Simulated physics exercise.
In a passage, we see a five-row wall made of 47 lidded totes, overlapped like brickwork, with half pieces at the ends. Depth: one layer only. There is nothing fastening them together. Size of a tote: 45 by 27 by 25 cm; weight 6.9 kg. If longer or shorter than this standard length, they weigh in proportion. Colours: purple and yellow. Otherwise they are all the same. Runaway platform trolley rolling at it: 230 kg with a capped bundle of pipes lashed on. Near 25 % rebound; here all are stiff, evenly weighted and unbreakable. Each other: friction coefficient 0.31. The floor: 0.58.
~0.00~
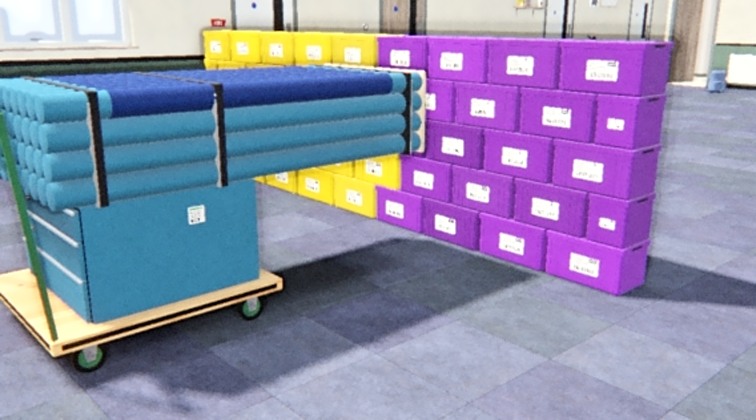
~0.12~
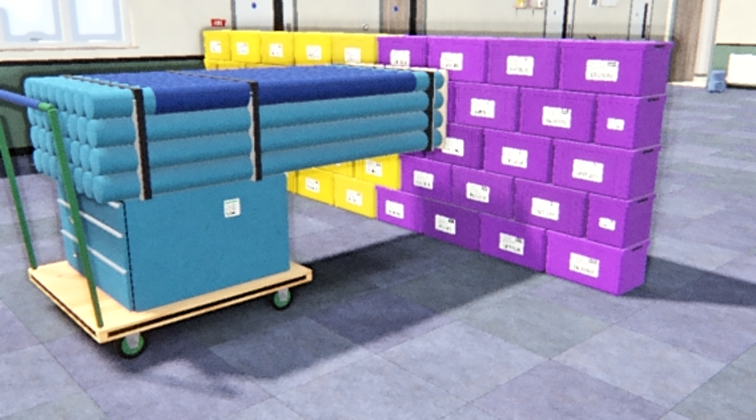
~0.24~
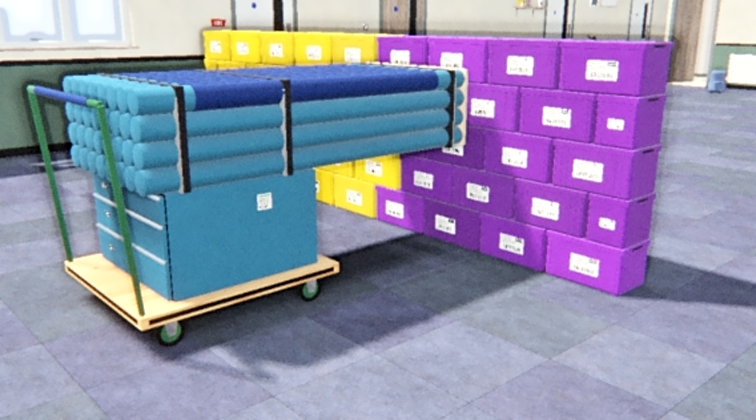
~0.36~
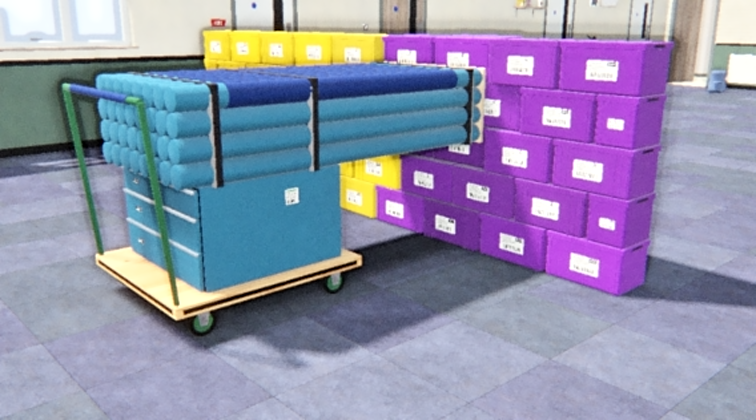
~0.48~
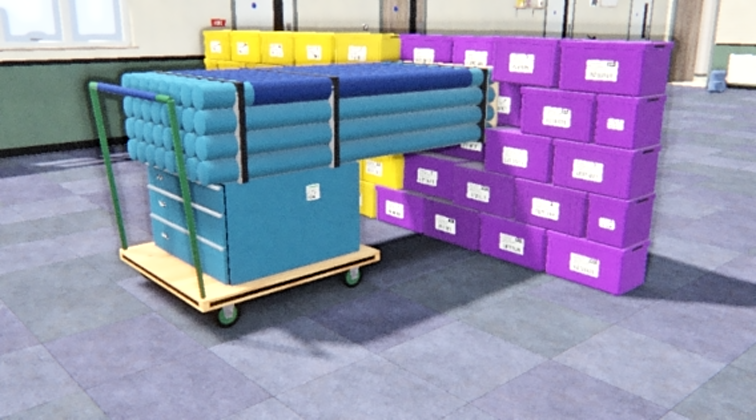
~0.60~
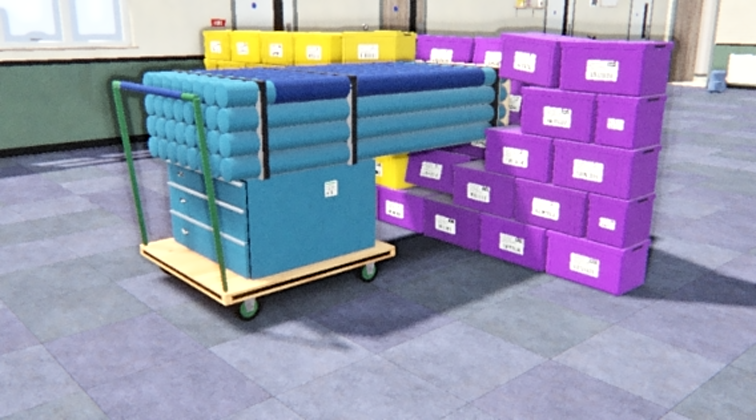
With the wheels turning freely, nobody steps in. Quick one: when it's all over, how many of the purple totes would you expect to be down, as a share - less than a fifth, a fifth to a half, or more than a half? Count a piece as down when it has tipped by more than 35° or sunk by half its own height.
I'd say a fifth to a half.
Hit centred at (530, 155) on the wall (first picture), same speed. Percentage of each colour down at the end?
Down at the end: Yellow 0%, purple 70%.
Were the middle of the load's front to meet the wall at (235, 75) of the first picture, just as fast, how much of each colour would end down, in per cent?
In that case yellow 50, purple 0 per cent.
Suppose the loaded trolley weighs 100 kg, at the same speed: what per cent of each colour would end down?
Result: Yellow 10 and purple 40 in a hundred.
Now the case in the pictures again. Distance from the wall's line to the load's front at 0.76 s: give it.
It has gone roughly 40 centimetres beyond.
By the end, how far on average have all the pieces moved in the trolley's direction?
Mean shift: Roughly 25 cm.
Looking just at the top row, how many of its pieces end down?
That row gives 4 in all.
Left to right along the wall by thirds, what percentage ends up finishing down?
The left third ends at 0 per cent, the middle at 30 per cent and the right at 40 per cent.
After 0.76 s, load 42 cm past the wall's line, still rolling; 7 of the 20 purple totes down (7 of 47 in all colours); top purple tote leaning 10°.
After 1.00 s, load 61 cm past the wall's line, still rolling; 8 of the 20 purple totes down (10 of 47 in all colours); top purple tote leaning 74°, 20 cm lower.
After 1.54 s, load 1.00 m past the wall's line, still rolling; 8 of the 20 purple totes down (10 of 47 in all colours); top purple tote upside down.
At rest (2.5 s), load 1.13 m past the wall's line, stopped; 8 of the 20 purple totes down (10 of 47 in all colours); top purple tote upside down; top yellow tote unmoved. That is 40 per cent. As the last picture would show them, middles, top purple tote near (622, 219), top yellow tote near (258, 47).
